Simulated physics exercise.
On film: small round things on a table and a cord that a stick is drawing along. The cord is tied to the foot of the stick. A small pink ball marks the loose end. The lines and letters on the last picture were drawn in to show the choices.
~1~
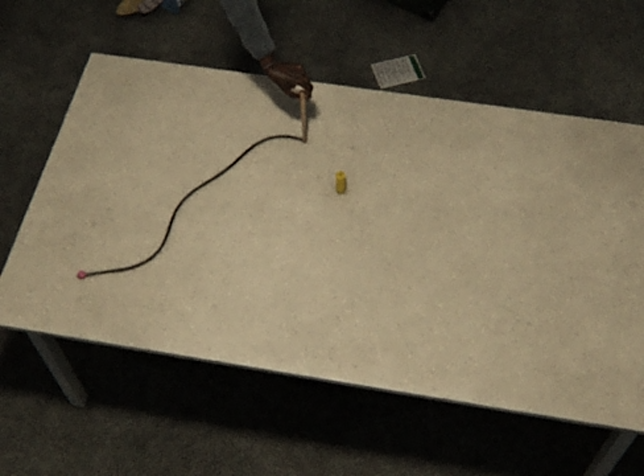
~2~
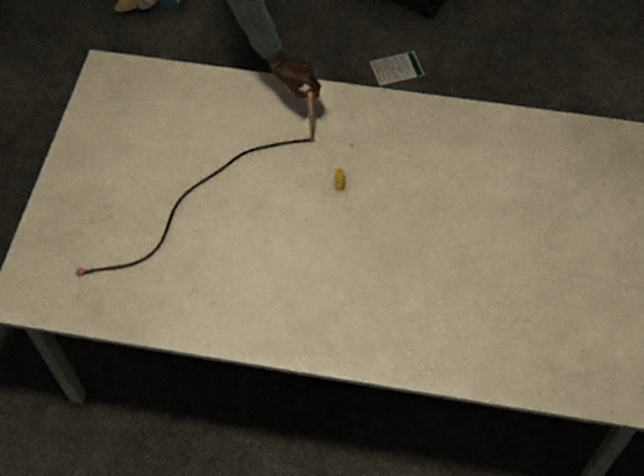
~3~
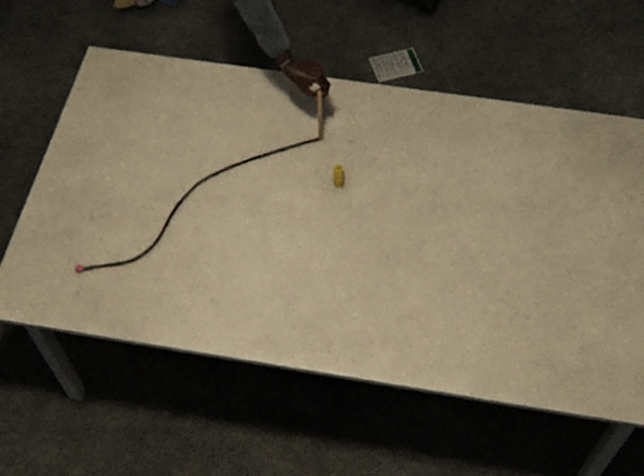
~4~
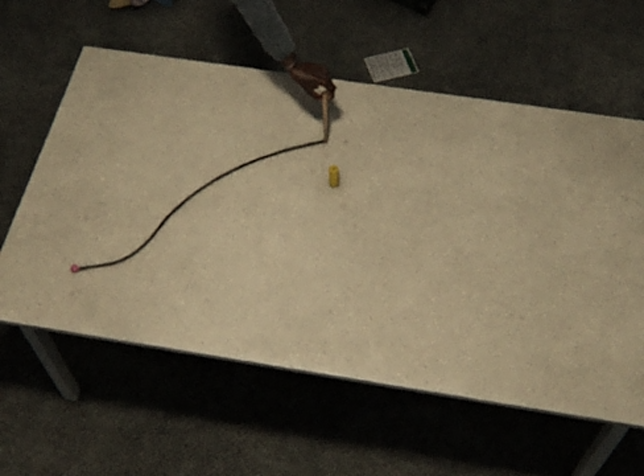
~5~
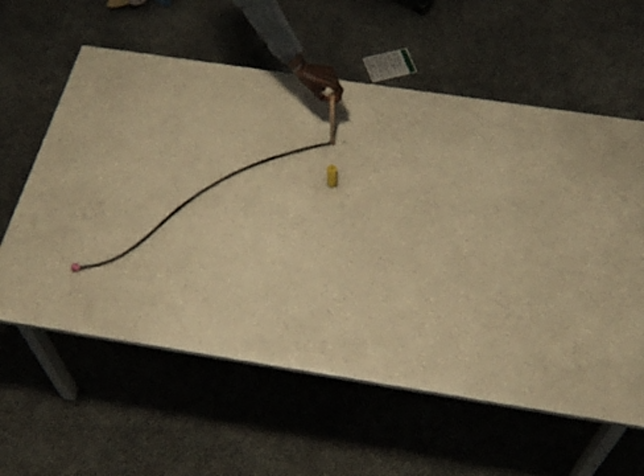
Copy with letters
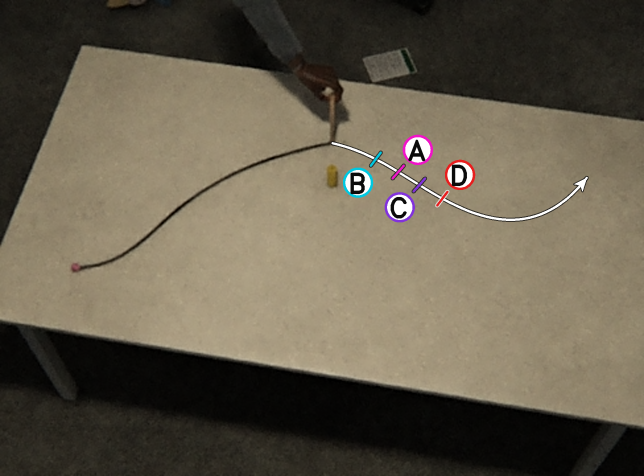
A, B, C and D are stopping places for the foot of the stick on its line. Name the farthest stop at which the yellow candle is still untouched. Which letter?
All is well up to A.
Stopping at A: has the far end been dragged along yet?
Yes.
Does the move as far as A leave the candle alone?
Yes.
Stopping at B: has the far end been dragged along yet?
Yes.
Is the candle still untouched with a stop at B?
For that mark, yes.
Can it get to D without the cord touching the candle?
No.
On the marked copy, A at (398, 172); B at (376, 159); C at (419, 185); D at (442, 199); the route from (332, 143) via (463, 209) to (587, 178).
Taking A. A third of the way, foot of the stick (357, 151), middle of the cord (218, 193), free end (91, 264).
Two thirds of the way, foot of the stick (380, 162), middle of the cord (236, 191), free end (106, 256).
When it is over, foot of the stick (398, 172), middle of the cord (252, 191), free end (119, 249); nothing has been touched.
As for the rest, B is safe but short; C brings the cord against the candle; D brings the cord against the candle.
